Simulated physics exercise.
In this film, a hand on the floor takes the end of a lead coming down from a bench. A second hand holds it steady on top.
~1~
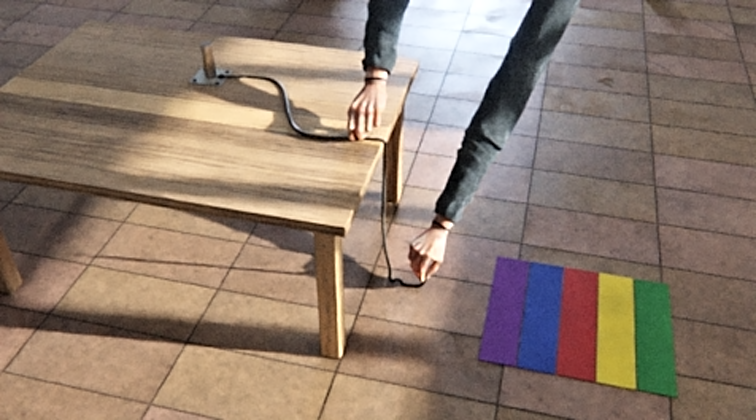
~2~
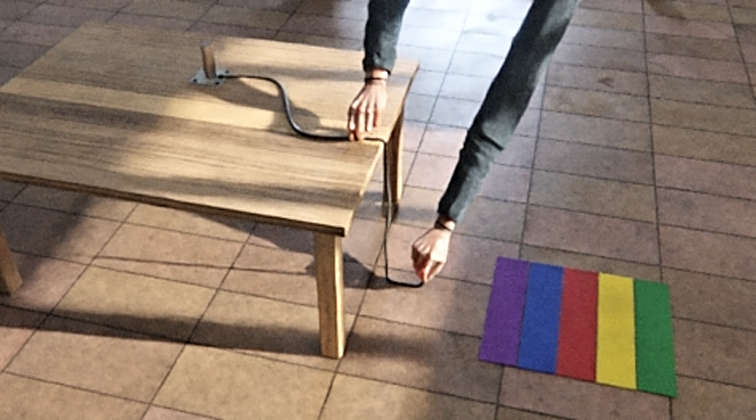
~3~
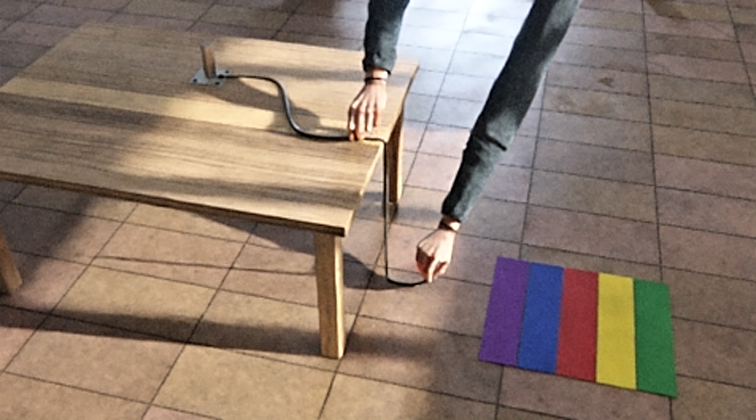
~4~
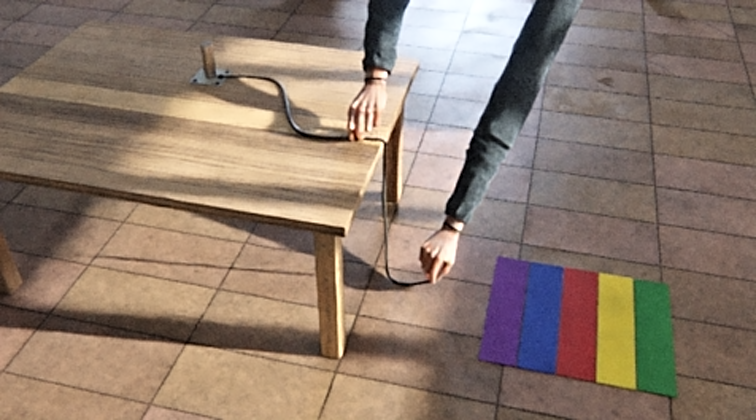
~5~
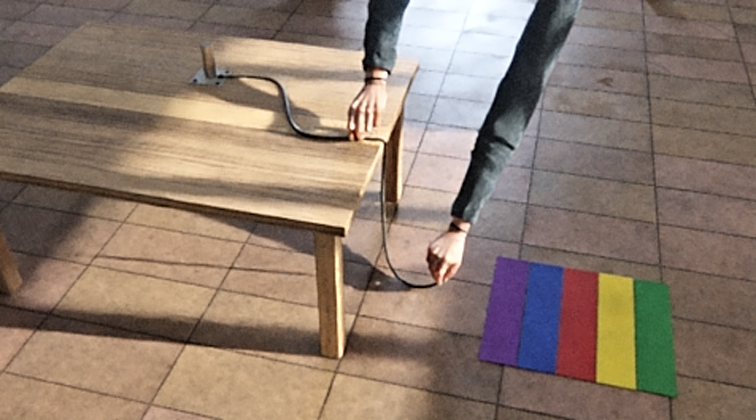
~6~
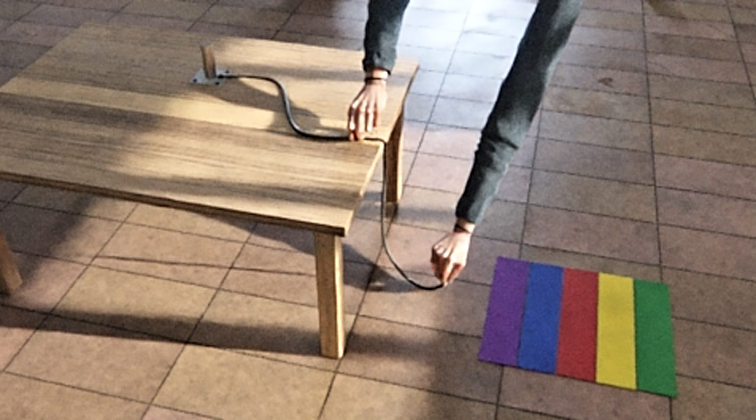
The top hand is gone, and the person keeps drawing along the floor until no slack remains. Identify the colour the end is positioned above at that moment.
It is positioned above red.
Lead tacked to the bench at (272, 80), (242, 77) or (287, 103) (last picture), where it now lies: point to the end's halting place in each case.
Approximately at (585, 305), at (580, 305) and at (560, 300), in that order.
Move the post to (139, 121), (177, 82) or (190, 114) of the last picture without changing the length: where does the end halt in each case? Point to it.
First try about (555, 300), second about (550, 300), third about (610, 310).
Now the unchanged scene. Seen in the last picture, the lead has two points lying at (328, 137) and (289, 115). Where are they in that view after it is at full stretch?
Roughly (381, 127) for the first and (325, 111) for the second.
Early on, end near (519, 294); over purple.
Midway, end near (561, 301); over blue.
At the end of the slack, end near (587, 306); over red. It gets as far as the red strip.
